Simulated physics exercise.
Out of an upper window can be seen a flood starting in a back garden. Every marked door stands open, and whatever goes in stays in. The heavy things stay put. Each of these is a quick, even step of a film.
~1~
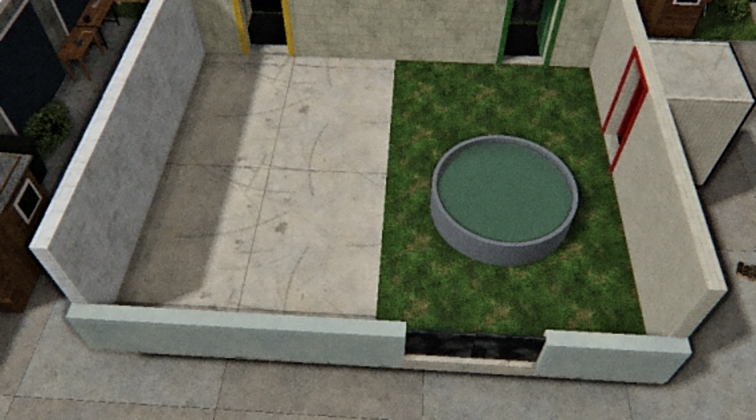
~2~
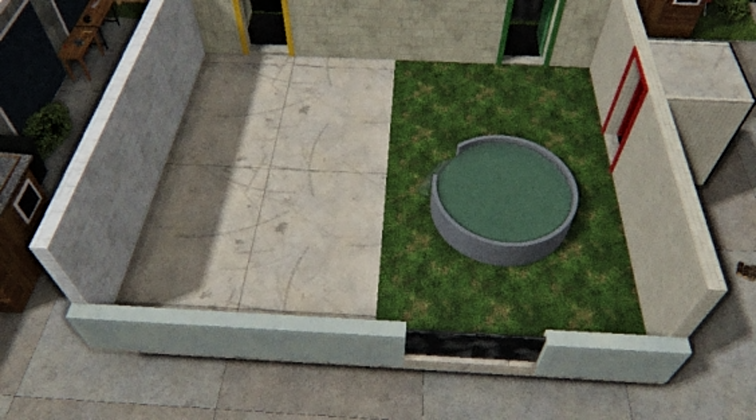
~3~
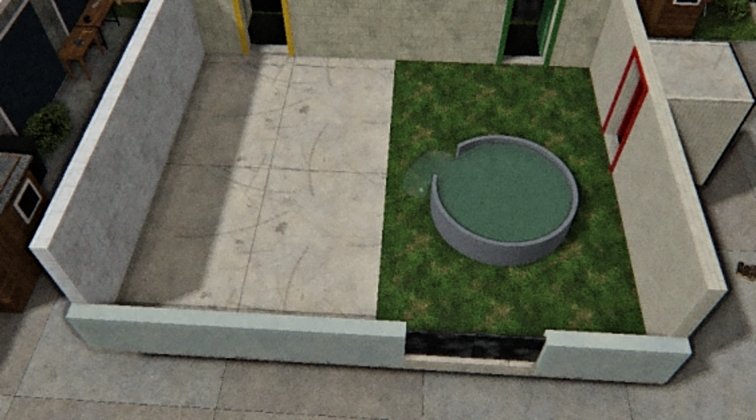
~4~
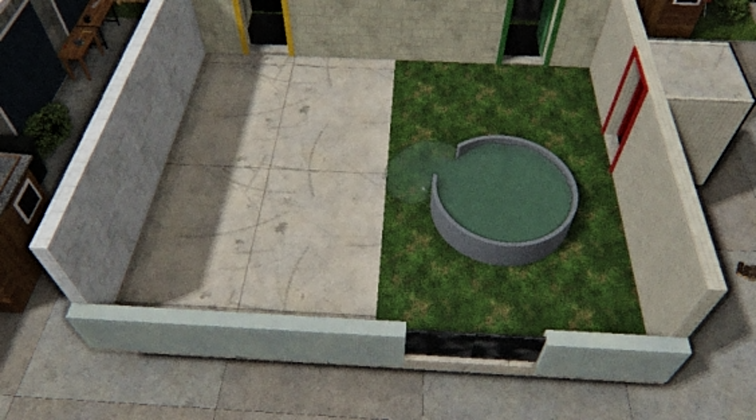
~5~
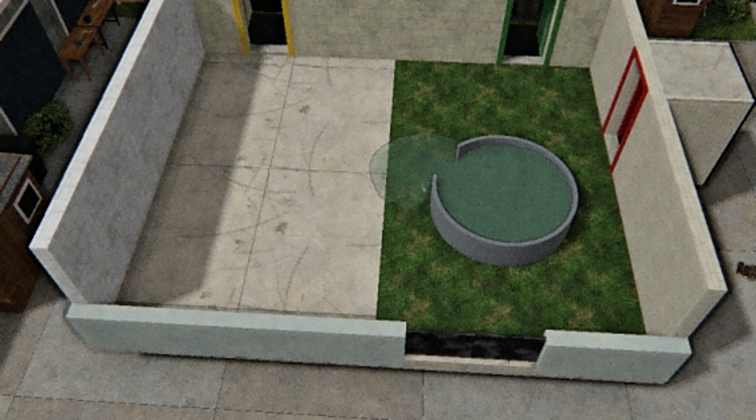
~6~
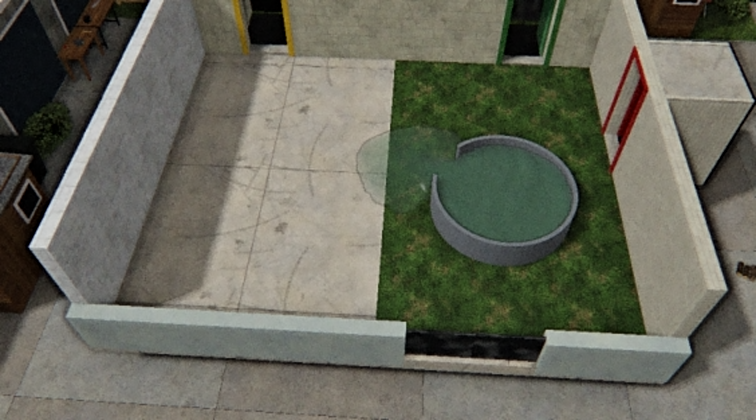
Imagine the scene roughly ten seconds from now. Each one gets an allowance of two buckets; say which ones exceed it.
Going through them: The red door does not exceed it; the green door does not exceed it; the yellow door does not exceed it.
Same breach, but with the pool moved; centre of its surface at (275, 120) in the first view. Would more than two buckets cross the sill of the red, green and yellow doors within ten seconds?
Red: Falls short; green: Falls short; yellow: Exceeds it.
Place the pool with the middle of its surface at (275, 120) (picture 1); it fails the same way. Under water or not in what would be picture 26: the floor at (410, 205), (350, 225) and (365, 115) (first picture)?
I'd say still dry for the first, still dry for the second and swamped for the third.
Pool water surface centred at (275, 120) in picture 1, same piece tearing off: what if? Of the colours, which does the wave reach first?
The one in yellow is the first one.
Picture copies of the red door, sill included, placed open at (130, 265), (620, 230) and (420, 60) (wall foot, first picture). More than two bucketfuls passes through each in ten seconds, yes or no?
Stays within it; stays within it; stays within it.
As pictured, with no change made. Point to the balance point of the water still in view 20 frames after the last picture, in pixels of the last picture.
I'd mark it close to (418, 172).
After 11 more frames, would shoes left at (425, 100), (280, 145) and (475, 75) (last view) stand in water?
First spot submerged, second spot submerged, third spot spared.
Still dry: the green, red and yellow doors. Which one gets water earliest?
The yellow one.
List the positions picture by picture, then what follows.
The round tank at (504, 190) is whole and still, in the first picture.
The front is at a hidden place, out from the gap at (444, 174), in the second picture.
Water pours out at (444, 175) and has run to (428, 154), in the third picture.
Water pours out at (444, 175) and has run to (390, 171), in the fourth picture.
The front is at (378, 156), out from the gap at (444, 175), in the fifth picture.
Water pours out at (444, 174) and has run to (363, 151), in the sixth picture.
A moment on, water covers 15 % of the floor; the red door not reached, the green door not reached, the yellow door not reached.
Next, water covers 30 % of the floor; the red door not reached, the green door not reached, the yellow door not reached.
Then, water covers 50 % of the floor; the red door not reached, the green door not reached, the yellow door wet at the sill, nothing in.
Later, water covers 60 % of the floor; the red door not reached, the green door not reached, the yellow door wet at the sill, nothing in.
In the end, water covers 70 % of the floor; the red door not reached, the green door wet at the sill, nothing in, the yellow door wet at the sill, nothing in.
